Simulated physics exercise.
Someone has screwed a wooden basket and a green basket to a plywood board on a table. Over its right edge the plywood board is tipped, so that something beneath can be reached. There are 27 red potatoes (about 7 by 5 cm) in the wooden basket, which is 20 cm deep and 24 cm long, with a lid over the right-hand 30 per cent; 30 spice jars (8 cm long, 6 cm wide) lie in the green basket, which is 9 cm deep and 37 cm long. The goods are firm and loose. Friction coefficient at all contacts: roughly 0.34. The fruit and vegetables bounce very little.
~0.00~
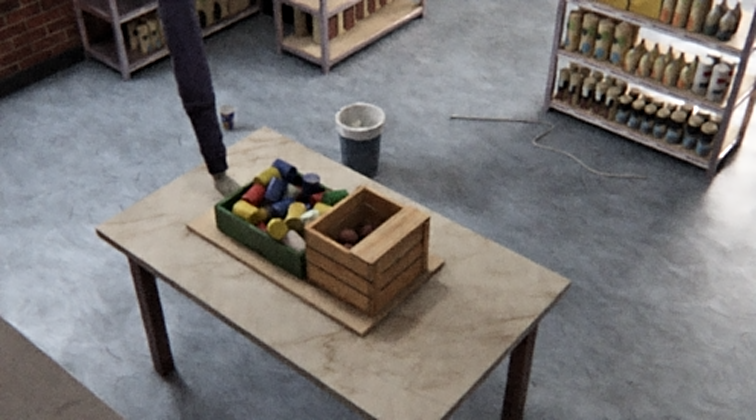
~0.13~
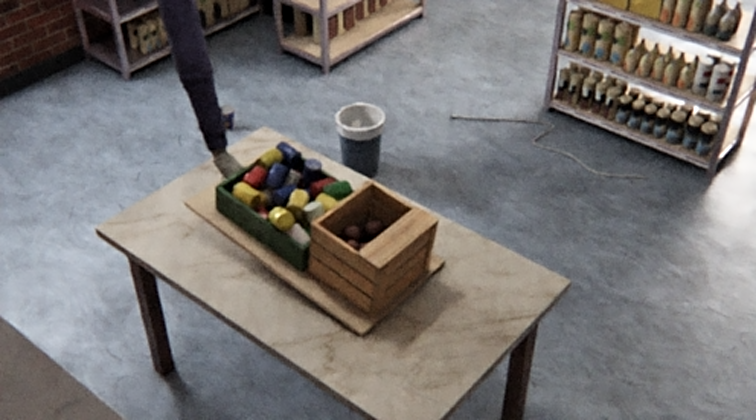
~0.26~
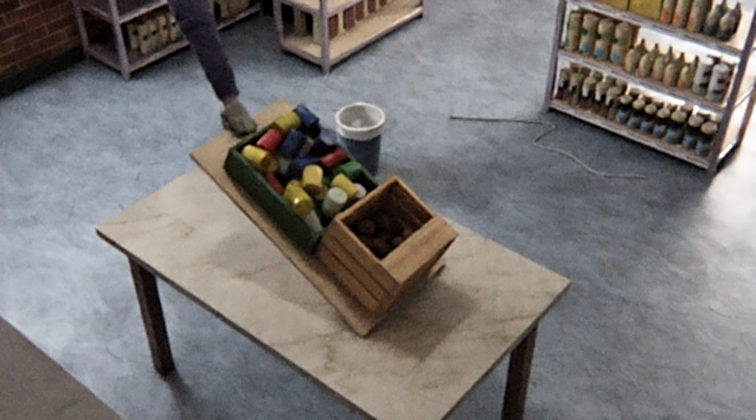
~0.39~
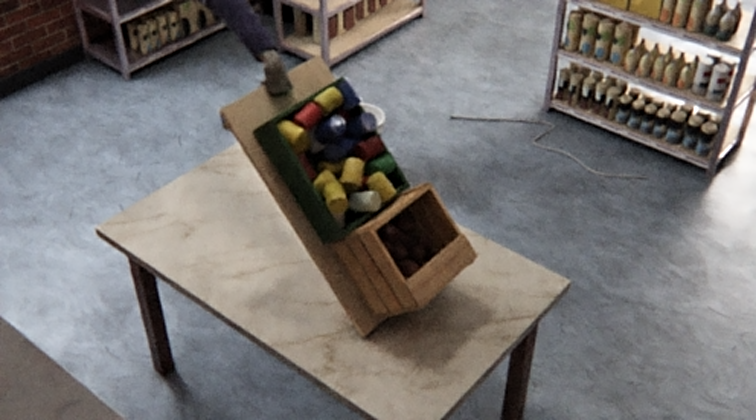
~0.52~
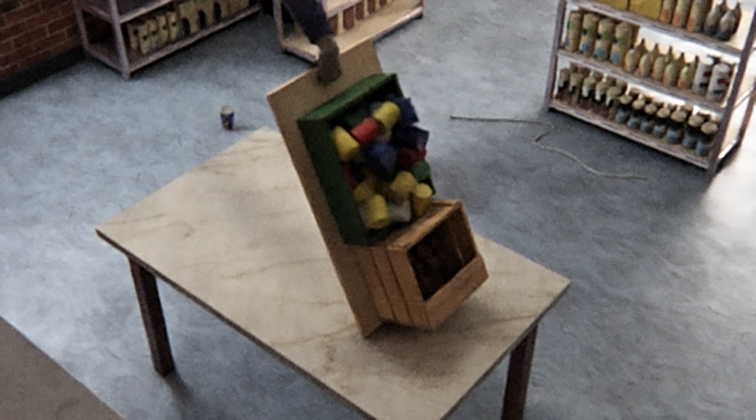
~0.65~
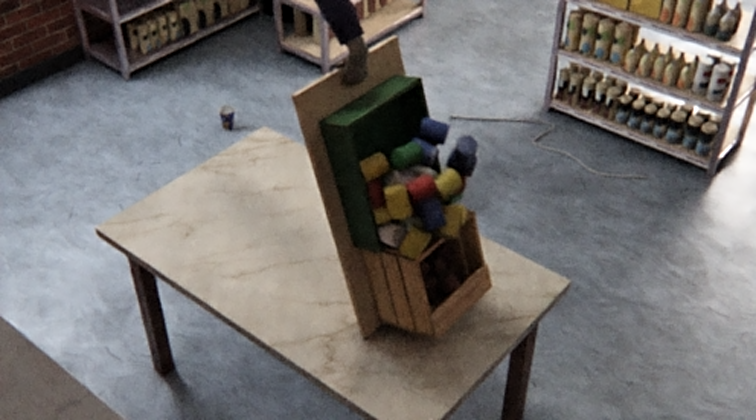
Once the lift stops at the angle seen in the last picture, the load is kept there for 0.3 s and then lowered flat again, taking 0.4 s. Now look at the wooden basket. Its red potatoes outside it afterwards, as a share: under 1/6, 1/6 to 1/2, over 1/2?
Looks like not even a sixth of the stuff is going to get out.
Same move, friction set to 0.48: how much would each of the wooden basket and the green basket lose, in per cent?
Wooden basket 0, green basket 80 per cent.
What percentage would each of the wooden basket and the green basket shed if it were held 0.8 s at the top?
Wooden basket 0%, green basket 70%.
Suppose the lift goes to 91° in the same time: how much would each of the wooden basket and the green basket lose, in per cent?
In that case wooden basket 0 %, green basket 100 %.
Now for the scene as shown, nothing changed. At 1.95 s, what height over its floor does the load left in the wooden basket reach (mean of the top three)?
12 cm or thereabouts.
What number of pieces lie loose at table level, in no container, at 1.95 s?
Count: Around 3.
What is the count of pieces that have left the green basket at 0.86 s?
The green basket is at around 20.
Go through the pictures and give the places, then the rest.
In the first frame (each is followed by its nearest rim corner in this view), wooden basket, (369, 263); green basket, (298, 253); 0° from level; none out.
In the second frame, wooden basket, (377, 267); green basket, (301, 246); 8° from level.
In the third frame, wooden basket, (397, 281); green basket, (315, 235); 26° from level.
In the fourth frame, wooden basket, (418, 304); green basket, (341, 233); 47° from level.
In the fifth frame, wooden basket, (431, 325); green basket, (369, 242); 65° from level; 6 out, the lowest jar at (377, 212).
In the sixth frame, wooden basket, (435, 334); green basket, (381, 248); 73° from level; 14 out, the lowest jar at (415, 242).
After 0.86 s, tilt 73°; wooden basket 27 in, 0 out and green basket 11 in, 19 out.
After 1.12 s, tilt 45°; wooden basket 27 in, 0 out and green basket 11 in, 19 out.
After 1.48 s, tilt 0°; wooden basket 27 in, 0 out and green basket 10 in, 20 out.
When it is over (at 1.95 s), wooden basket 27 in, 0 out and green basket 10 in, 20 out. Asked share, 0 of 27, 0 per cent.
